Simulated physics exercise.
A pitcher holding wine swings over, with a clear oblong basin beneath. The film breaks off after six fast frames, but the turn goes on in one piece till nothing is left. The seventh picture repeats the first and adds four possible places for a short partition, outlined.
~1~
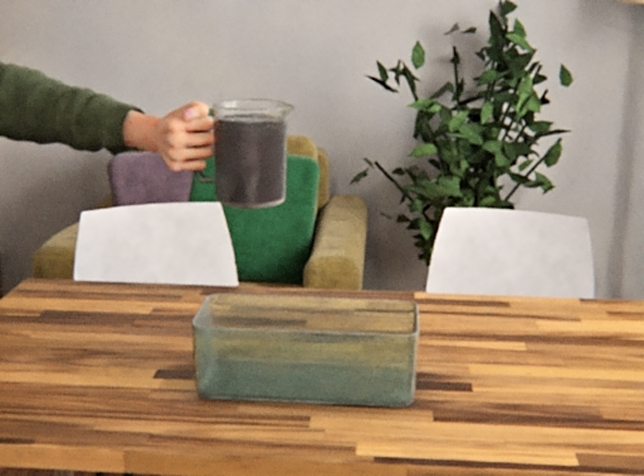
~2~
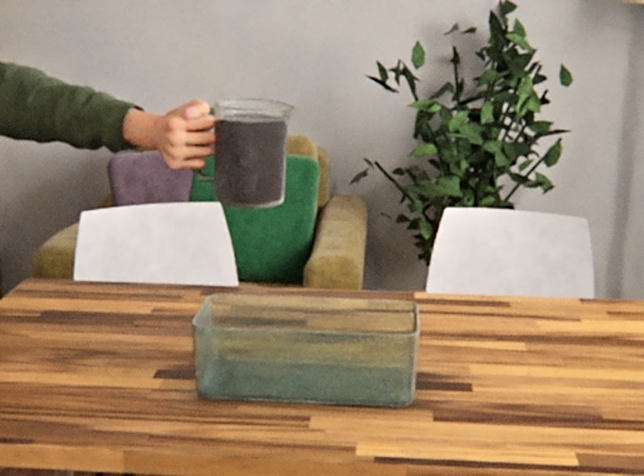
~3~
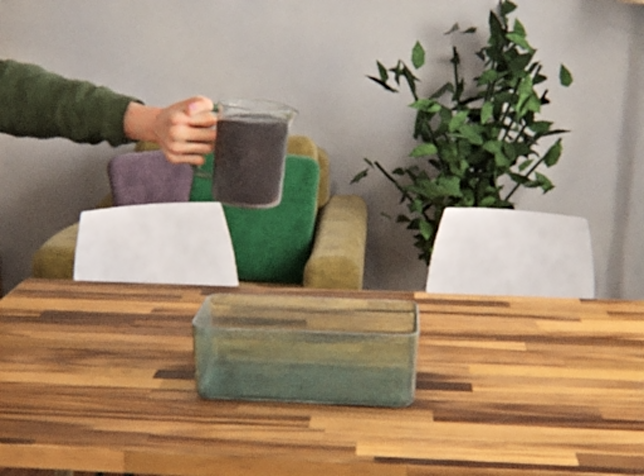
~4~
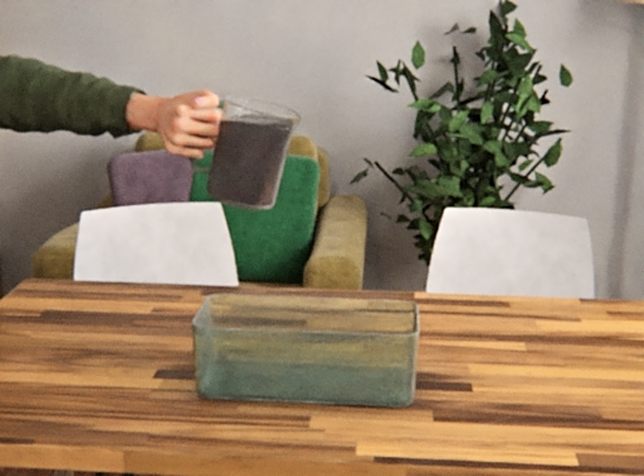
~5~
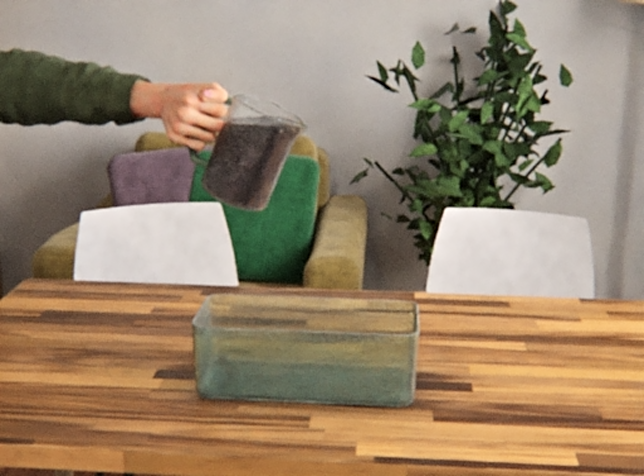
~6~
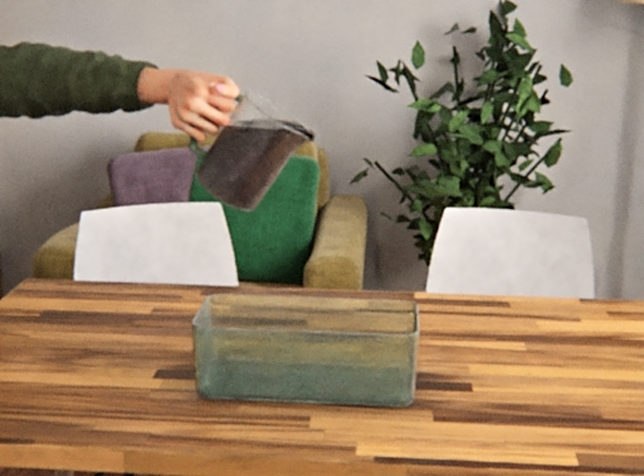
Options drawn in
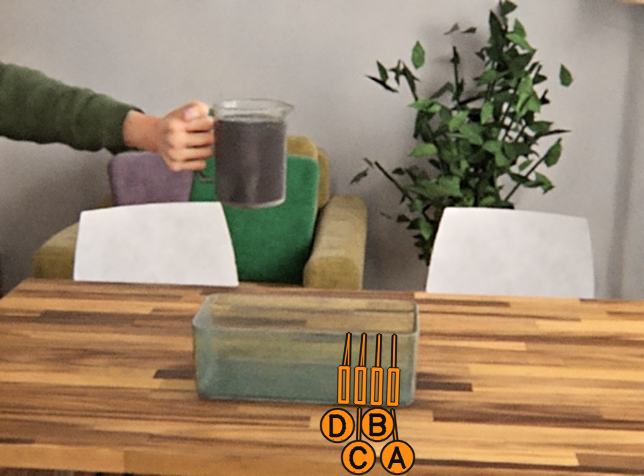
In a room with a pale grey wall, a fixed, level camera looks across a striped wooden table. A clear oblong basin sits on the table before two white chairs, an olive armchair with purple and green cushions, and a leafy plant at right. From the left, a green-sleeved arm holds a glass pitcher of dark liquid upright, then tilts it steadily rightward until the liquid reaches the lip.
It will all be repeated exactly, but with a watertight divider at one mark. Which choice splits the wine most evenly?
Take C.
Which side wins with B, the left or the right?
The left one.
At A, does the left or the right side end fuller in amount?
More ends on the left.
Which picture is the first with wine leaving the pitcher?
Picture 6.
In orange, A at (392, 410); B at (376, 409); C at (359, 408); D at (343, 407).
With A, about 91 % ends left of the wall and 2 % right of it; 7 % is lost outside.
With B, about 75 % ends left of the wall and 20 % right of it; 5 % is lost outside.
With C, about 46 % ends left of the wall and 49 % right of it; 5 % is lost outside.
With D, about 17 % ends left of the wall and 77 % right of it; 6 % is lost outside.
